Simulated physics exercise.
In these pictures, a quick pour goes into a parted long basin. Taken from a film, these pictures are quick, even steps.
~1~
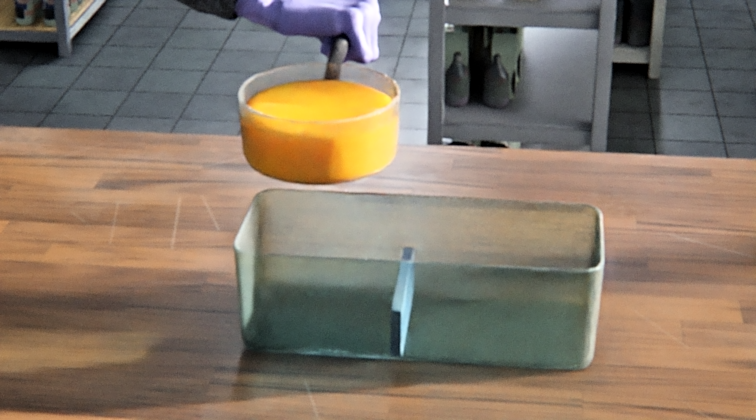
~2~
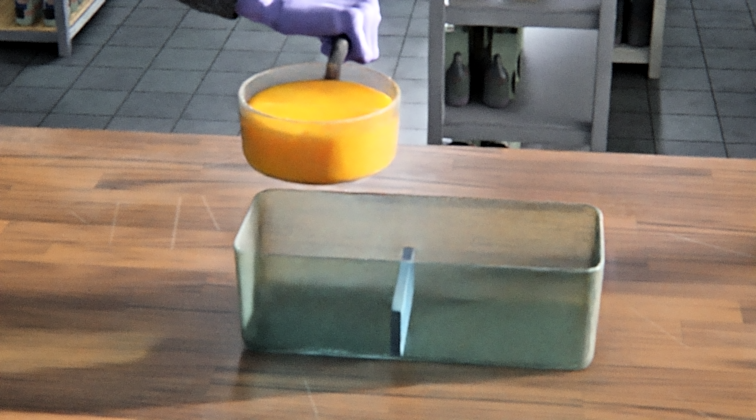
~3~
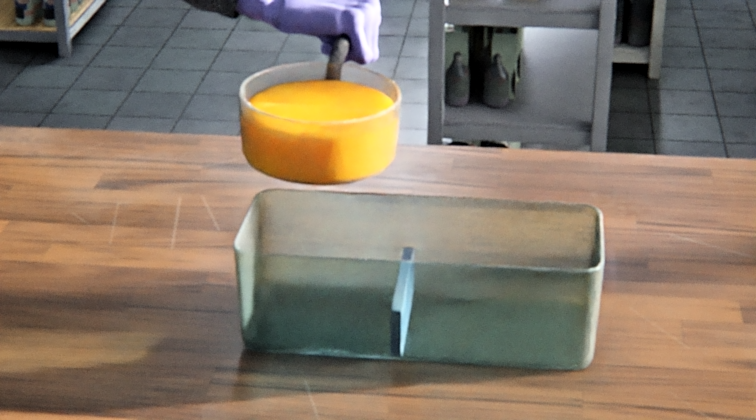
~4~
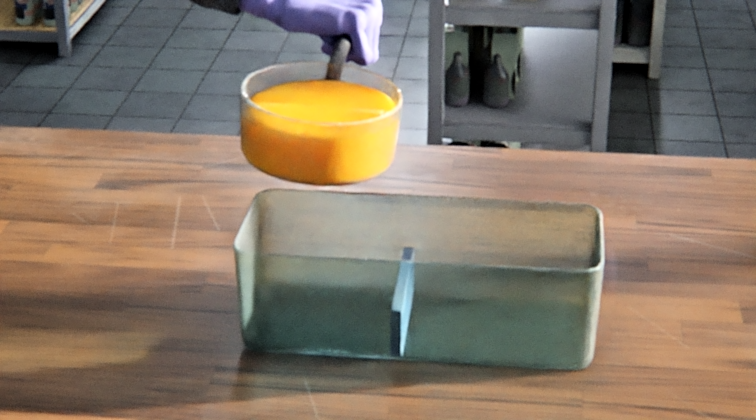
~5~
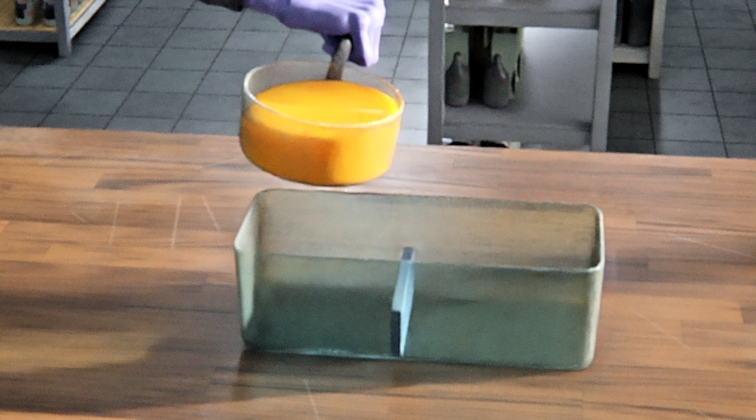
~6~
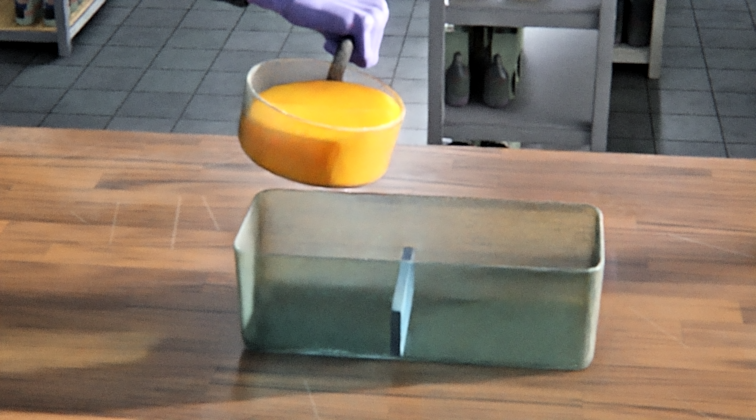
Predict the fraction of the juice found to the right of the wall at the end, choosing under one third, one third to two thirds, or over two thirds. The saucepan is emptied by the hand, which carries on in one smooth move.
Top band.
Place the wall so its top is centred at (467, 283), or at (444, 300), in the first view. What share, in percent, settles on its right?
Try 1: Some 35 %; try 2: 55 %.
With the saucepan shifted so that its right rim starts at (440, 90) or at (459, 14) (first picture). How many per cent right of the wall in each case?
Close to 100 in a hundred, then close to 95 in a hundred.
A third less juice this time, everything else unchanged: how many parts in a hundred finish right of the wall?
Result: Around 85 per cent.
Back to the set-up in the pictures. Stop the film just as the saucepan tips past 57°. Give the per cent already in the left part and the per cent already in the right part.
Near 0 on the left, 20 on the right.
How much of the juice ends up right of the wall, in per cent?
Share approx. 90 per cent.
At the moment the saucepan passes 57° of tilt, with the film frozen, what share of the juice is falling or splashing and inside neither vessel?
Roughly 25 percent.
A moment on, the saucepan is tipped part way and 55 per cent is still to pour, 0 is left of the wall and 19 right of it.
Next, the saucepan is tipped on its side and 14 per cent is still to pour, 2 is left of the wall and 78 right of it.
Then the saucepan is tipped on its side and 2 per cent is still to pour, 8 is left of the wall and 88 right of it.
Later the saucepan is tipped on its side and 1 per cent is still to pour, 11 is left of the wall and 88 right of it.
Finally, 11 per cent lies left of the wall, 88 right of it and 0 outside.
